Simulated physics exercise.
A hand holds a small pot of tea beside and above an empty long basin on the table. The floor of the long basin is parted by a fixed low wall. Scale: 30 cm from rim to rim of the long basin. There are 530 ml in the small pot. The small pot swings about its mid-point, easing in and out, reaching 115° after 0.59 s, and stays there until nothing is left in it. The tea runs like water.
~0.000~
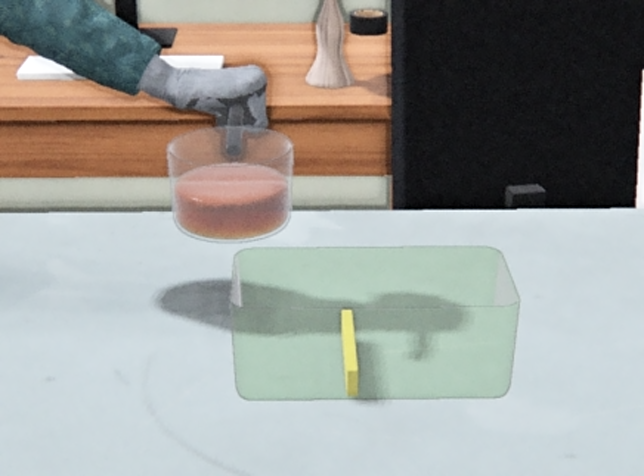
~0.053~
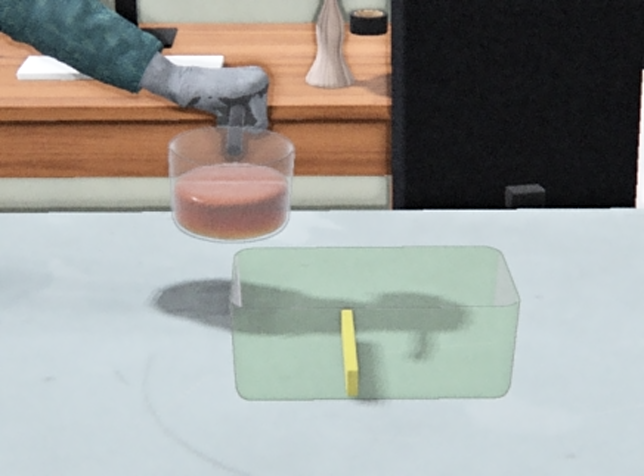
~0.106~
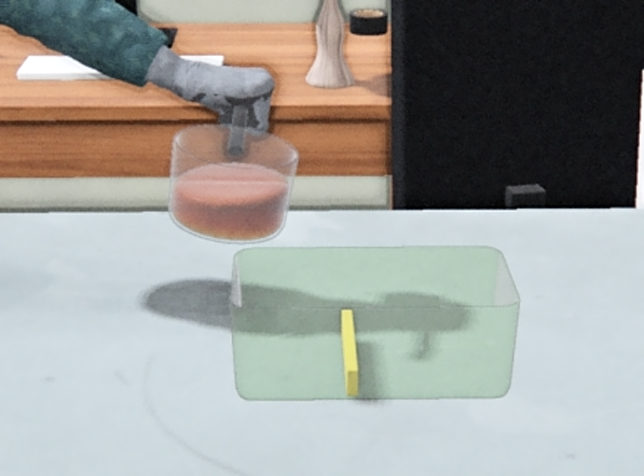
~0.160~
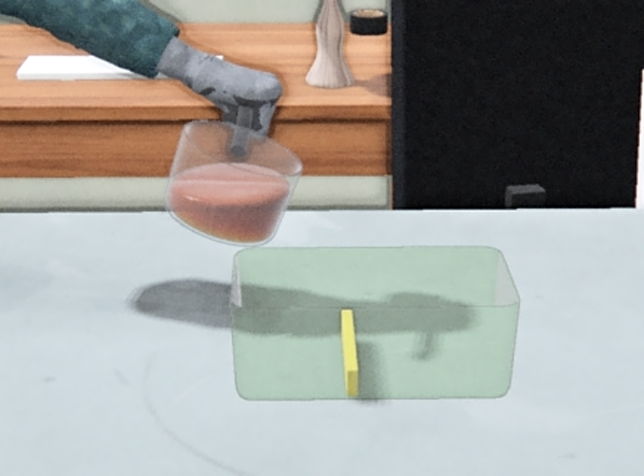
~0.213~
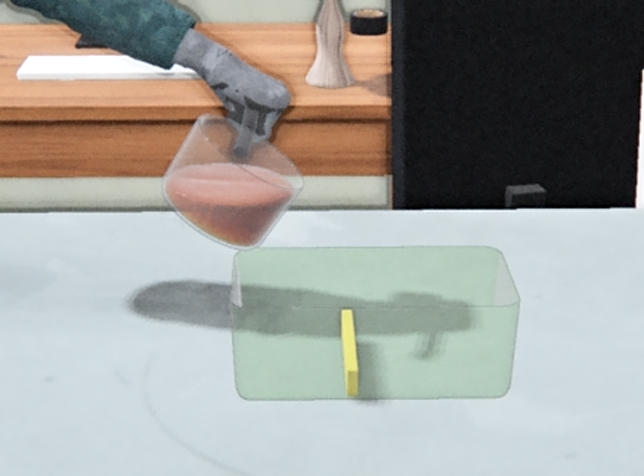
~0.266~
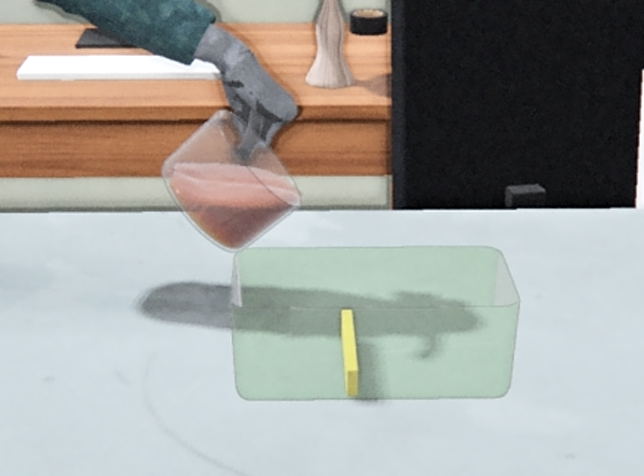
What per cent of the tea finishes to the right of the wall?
Roughly 18 per cent is past the wall.
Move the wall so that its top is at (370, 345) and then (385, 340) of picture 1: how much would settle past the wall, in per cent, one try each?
In turn about 20 and 15 per cent.
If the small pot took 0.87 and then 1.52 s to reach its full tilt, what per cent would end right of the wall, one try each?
In turn about 25 and 35 per cent.
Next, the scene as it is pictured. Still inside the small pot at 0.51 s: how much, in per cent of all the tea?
Some 26 per cent.
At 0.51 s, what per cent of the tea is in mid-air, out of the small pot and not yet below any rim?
Near 28 in a hundred.
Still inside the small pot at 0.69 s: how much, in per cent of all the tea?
Near 4 in a hundred.
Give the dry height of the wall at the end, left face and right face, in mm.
Left about 10 mm, right about 30 mm.
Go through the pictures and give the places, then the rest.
In the first frame, it leans 0°; its right rim is at (292, 148); the tea meets the walls at (174, 181) and (289, 181); the long basin's rim runs from (233, 279) to (510, 277); the wall's top is at (350, 340).
In the second frame, it leans 2°; its right rim is at (293, 150); the tea meets the walls at (174, 181) and (289, 180).
In the third frame, it leans 9°; its right rim is at (297, 157); the tea meets the walls at (173, 181) and (290, 182).
In the fourth frame, it leans 20°; its right rim is at (301, 169); the tea meets the walls at (171, 180) and (292, 182).
In the fifth frame, it leans 33°; its right rim is at (302, 185); the tea meets the walls at (169, 176) and (296, 186).
In the sixth frame, it leans 49°; its right rim is at (299, 202); the tea meets the walls at (167, 169) and (298, 191).
By 0.51 s the tilt is 110° and 27 per cent is still to pour, 43 is left of the wall and 2 right of it.
By 0.69 s the tilt is 115° and 4 per cent is still to pour, 76 is left of the wall and 8 right of it.
By 0.88 s the tilt is 115° and 0 per cent is still to pour, 81 is left of the wall and 13 right of it.
By 1.09 s the tilt is 115° and 0 per cent is still to pour, 77 is left of the wall and 17 right of it.
At rest 77 per cent lies left of the wall, 18 right of it and 6 outside.
